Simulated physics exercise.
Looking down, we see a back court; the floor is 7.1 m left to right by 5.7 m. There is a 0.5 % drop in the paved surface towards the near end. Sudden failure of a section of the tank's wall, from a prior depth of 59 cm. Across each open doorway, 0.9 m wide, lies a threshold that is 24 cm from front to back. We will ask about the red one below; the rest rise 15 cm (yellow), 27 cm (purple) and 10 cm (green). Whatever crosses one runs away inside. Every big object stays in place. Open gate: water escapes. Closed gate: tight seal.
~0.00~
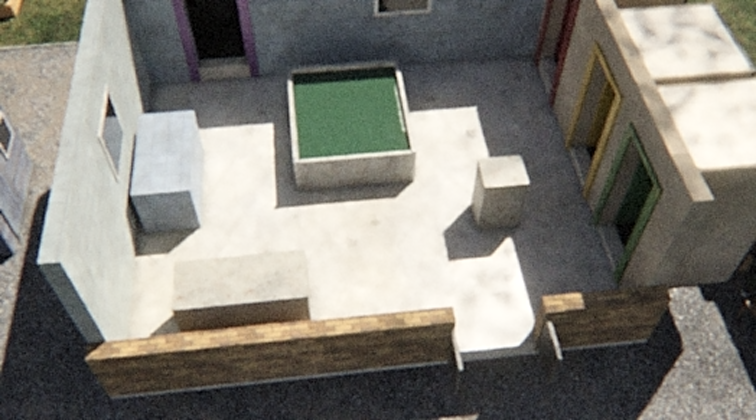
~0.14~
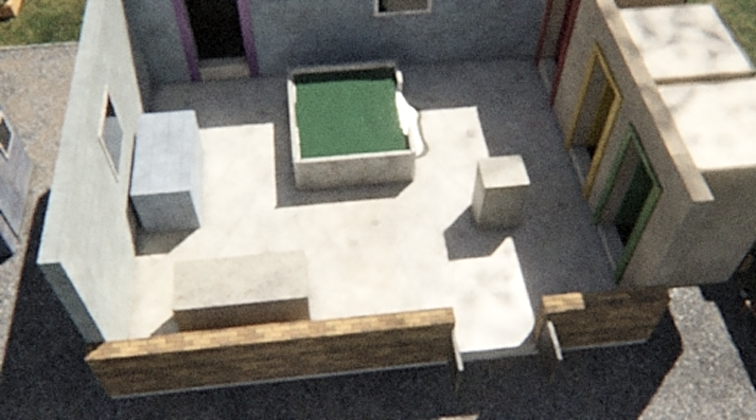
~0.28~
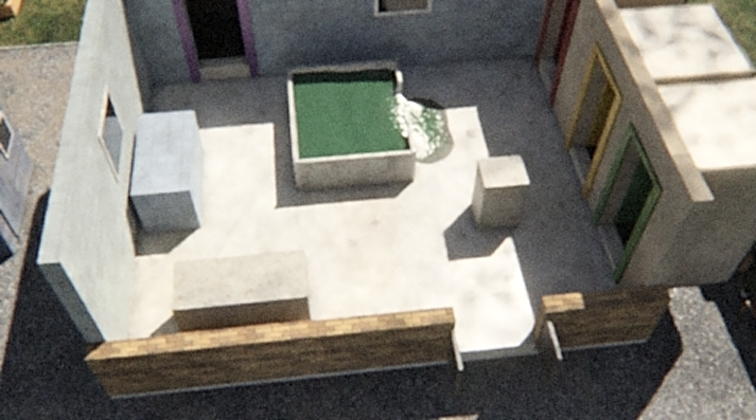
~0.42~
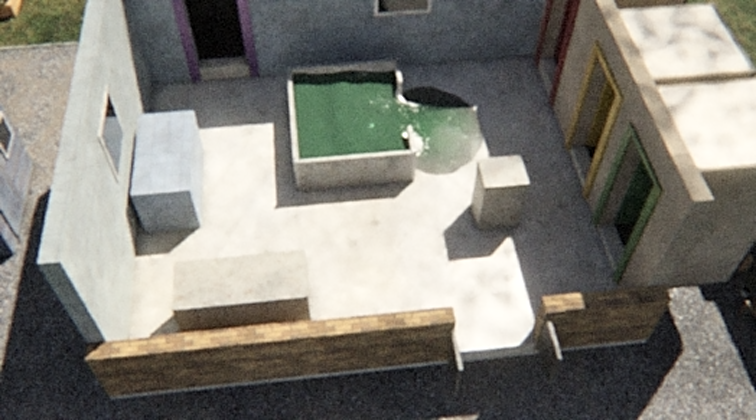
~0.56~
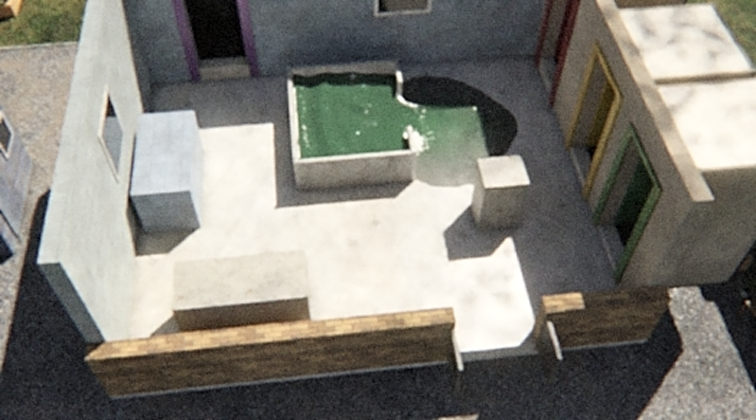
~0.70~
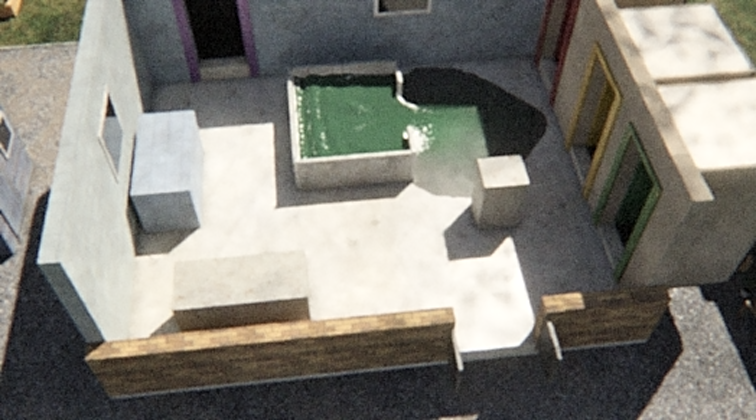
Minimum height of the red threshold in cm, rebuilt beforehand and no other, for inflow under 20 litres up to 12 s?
22 cm.
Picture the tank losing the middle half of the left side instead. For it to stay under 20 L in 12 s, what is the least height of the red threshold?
Some 8.0 cm.
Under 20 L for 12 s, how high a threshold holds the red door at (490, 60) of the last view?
Something near 17 cm.
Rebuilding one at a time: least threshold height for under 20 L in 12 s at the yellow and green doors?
About 17 cm at yellow and 9.5 cm at green.
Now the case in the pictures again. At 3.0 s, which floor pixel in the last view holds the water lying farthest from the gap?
Look about (626, 318) in the last picture.
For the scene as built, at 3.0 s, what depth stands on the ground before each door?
Door by door in centimetres - yellow 18, red 21, purple 0, green 9.
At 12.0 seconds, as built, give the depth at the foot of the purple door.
It works out to about 3.0 centimetres deep.
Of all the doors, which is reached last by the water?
That would be the purple door.
After 1.4 s water covers 25 % of the floor, deepest (33 cm) near (412, 132); 24 cm at the red door, 0 litres in over its 24 cm threshold.
After 3.0 s water covers 35 % of the floor, deepest (24 cm) near (560, 135); 21 cm at the red door, 9 litres in over its 24 cm threshold.
After 12.0 s water covers 95 % of the floor, deepest (9 cm) near (577, 323); 4 cm at the red door, 10 litres in over its 24 cm threshold.
At the red door as built, the water arrived by 1.0 s and peaked near 29 cm at 2.2 s.
Run again over the same 12 s with other heights there, 38 litres in over 19 cm, 6 litres over 25.5 cm. The limit of 20 litres is kept from about 22 cm up.
